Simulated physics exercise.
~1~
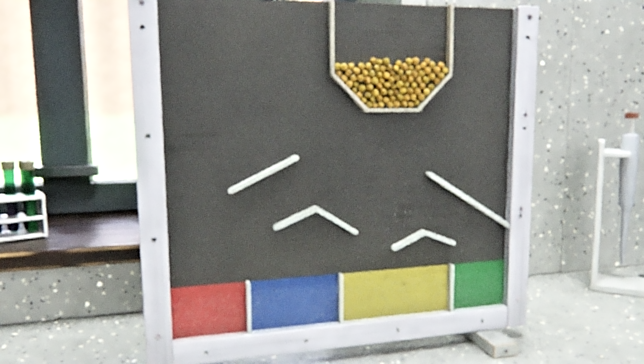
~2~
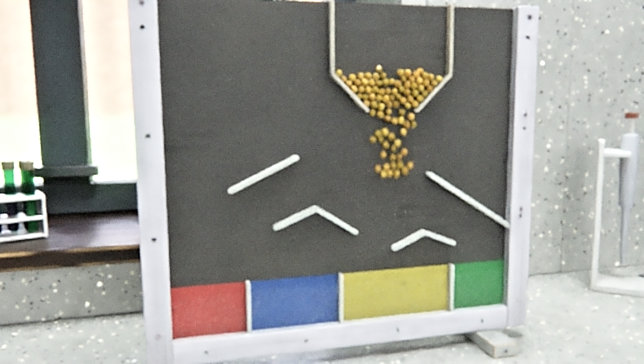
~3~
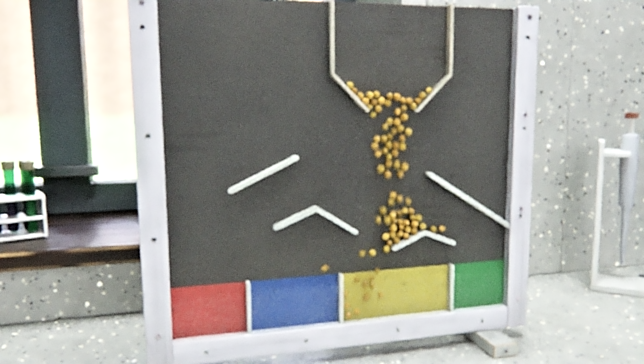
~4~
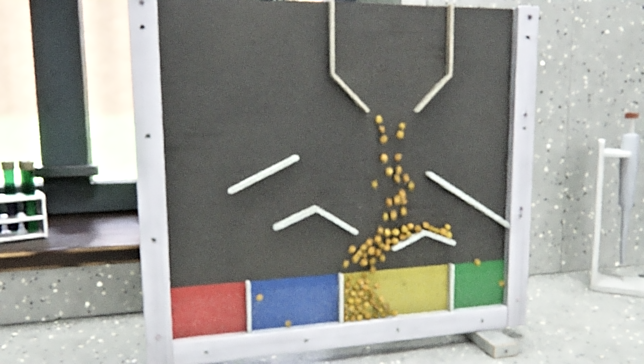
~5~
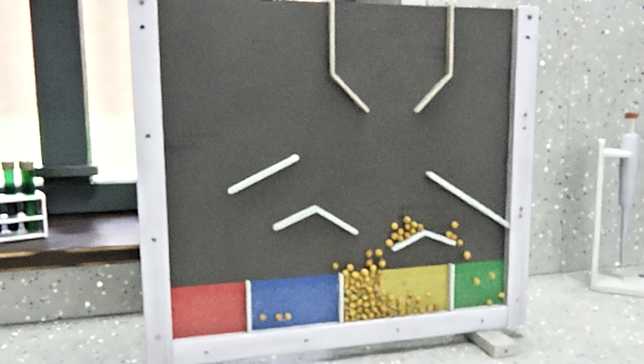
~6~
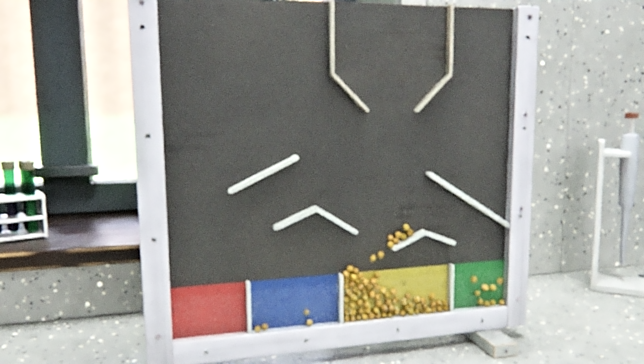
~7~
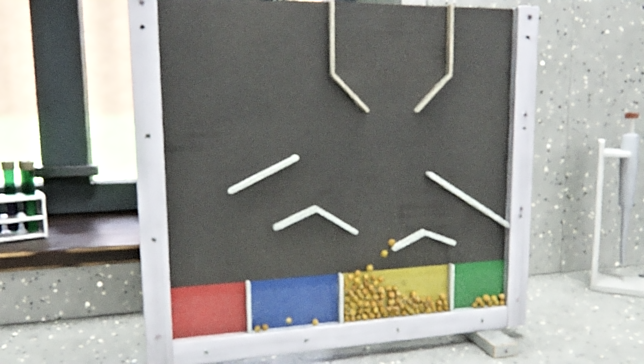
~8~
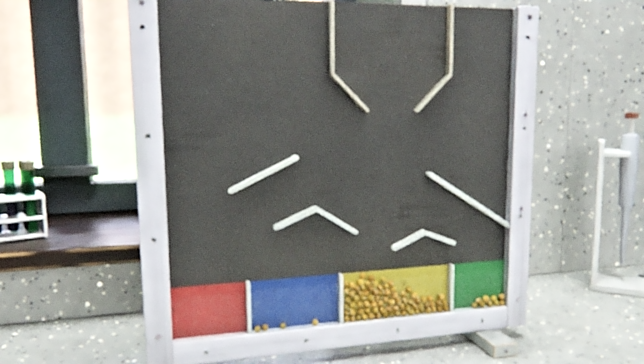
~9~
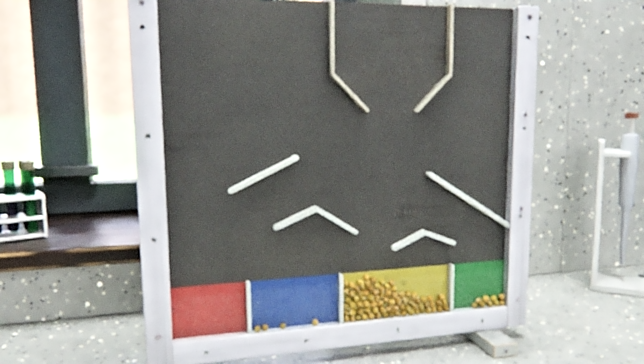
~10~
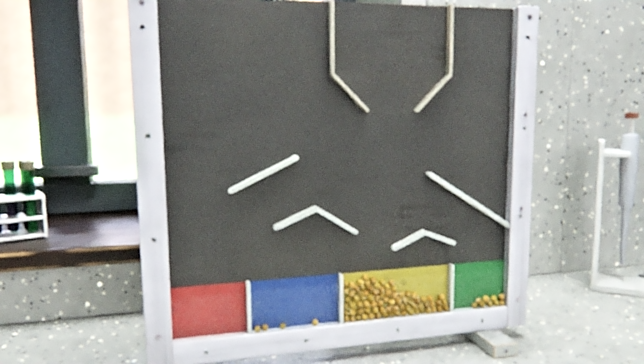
Chickpeas pour from the hopper, hit ledges, and settle mostly in the yellow bin.
